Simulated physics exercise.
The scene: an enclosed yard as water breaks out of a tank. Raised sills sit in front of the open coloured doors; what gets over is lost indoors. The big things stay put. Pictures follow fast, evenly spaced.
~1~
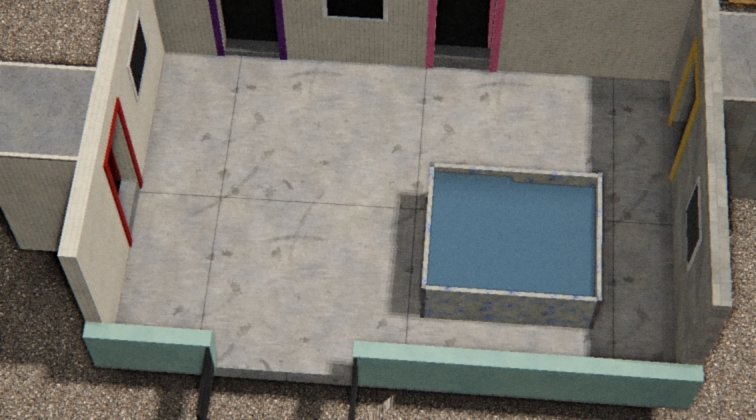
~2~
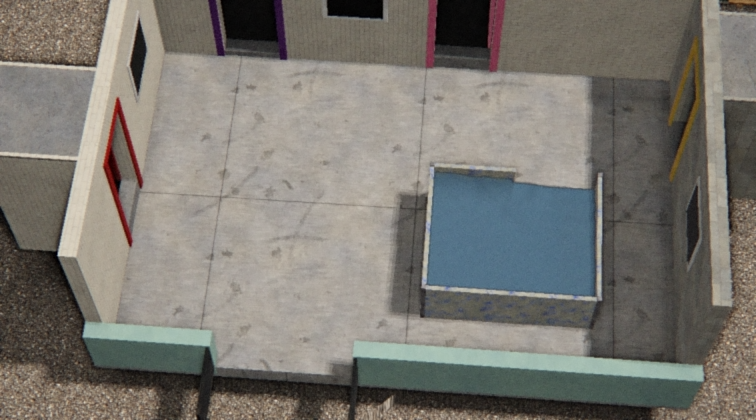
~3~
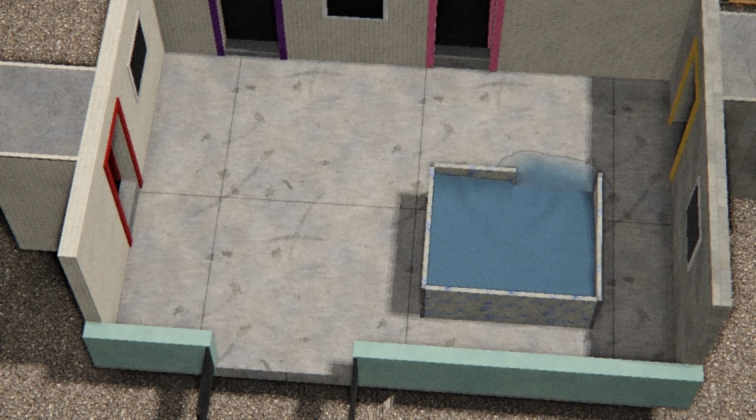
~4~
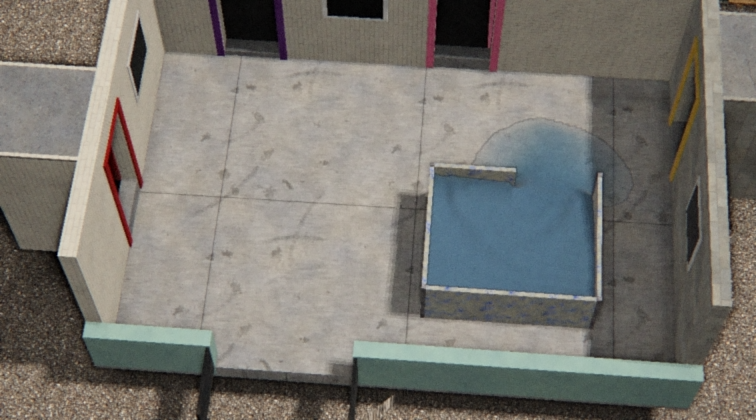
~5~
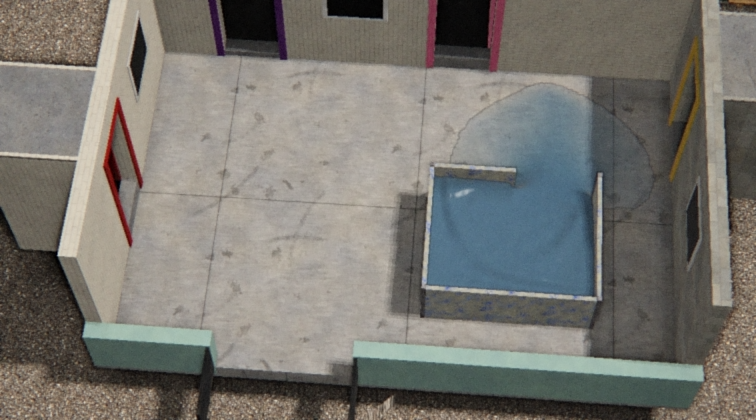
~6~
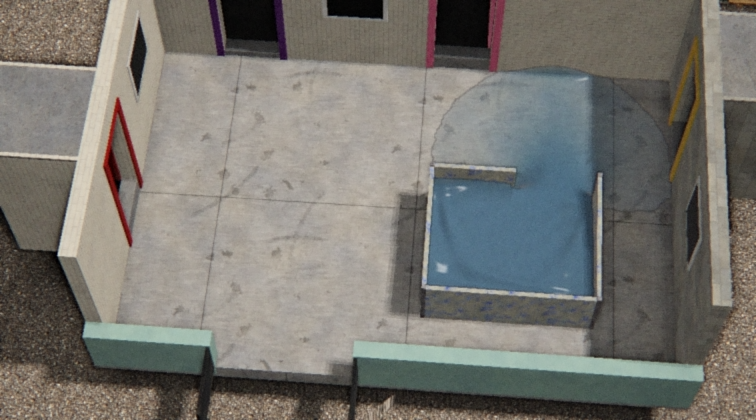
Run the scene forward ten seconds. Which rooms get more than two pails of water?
As I see it, the yellow door tips over the cap there. The red door stays at or under the cap there. The pink door stays at or under the cap there. The purple door stays at or under the cap there.
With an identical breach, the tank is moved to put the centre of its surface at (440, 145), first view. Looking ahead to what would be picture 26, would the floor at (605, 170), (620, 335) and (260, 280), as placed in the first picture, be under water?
In the order asked: Reached by the flood, reached by the flood, not reached.
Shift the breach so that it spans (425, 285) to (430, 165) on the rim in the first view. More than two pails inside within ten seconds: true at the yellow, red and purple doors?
Yellow: Below the limit, red: Above the limit, purple: Above the limit.
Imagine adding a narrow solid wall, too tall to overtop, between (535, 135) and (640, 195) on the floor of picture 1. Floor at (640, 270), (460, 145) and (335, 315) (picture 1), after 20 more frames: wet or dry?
Taking the points in the order given, they are inundated, inundated and high and dry.
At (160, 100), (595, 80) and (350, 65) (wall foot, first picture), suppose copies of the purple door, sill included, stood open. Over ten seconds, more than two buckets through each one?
Well, the first breaks the limit, the next breaks the limit, and the last remains within bounds.
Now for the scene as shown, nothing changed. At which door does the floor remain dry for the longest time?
My answer: The red door.
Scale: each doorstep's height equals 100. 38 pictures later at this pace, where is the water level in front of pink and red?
Roughly 50 % and 40 %, respectively.
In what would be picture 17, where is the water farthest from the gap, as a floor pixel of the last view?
My guess would be about (253, 64).
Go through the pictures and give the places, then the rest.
Still water in the tank at (513, 233), in the first picture.
Water pours out on the tank's far side and has run to a hidden place, in the second picture.
Water pours out on the tank's far side and has run to (514, 160), in the third picture.
The front is at (538, 122), out from the gap on the tank's far side, in the fourth picture.
The front is at (543, 87), out from the gap on the tank's far side, in the fifth picture.
Water pours out on the tank's far side and has run to (506, 72), in the sixth picture.
A moment on, water covers 20 % of the floor; the yellow door wet at the sill, nothing in, the red door not reached, the pink door wet at the sill, nothing in, the purple door not reached.
Next, water covers 25 % of the floor; the yellow door over two buckets in, the red door not reached, the pink door wet at the sill, nothing in, the purple door wet at the sill, nothing in.
Then, water covers 60 % of the floor; the yellow door far over two buckets in, the red door not reached, the pink door under two buckets in, the purple door wet at the sill, nothing in.
Later, water covers 85 % of the floor; the yellow door far over two buckets in, the red door wet at the sill, nothing in, the pink door under two buckets in, the purple door wet at the sill, nothing in.
In the end, water covers 95 % of the floor; the yellow door far over two buckets in, the red door wet at the sill, nothing in, the pink door under two buckets in, the purple door under two buckets in.
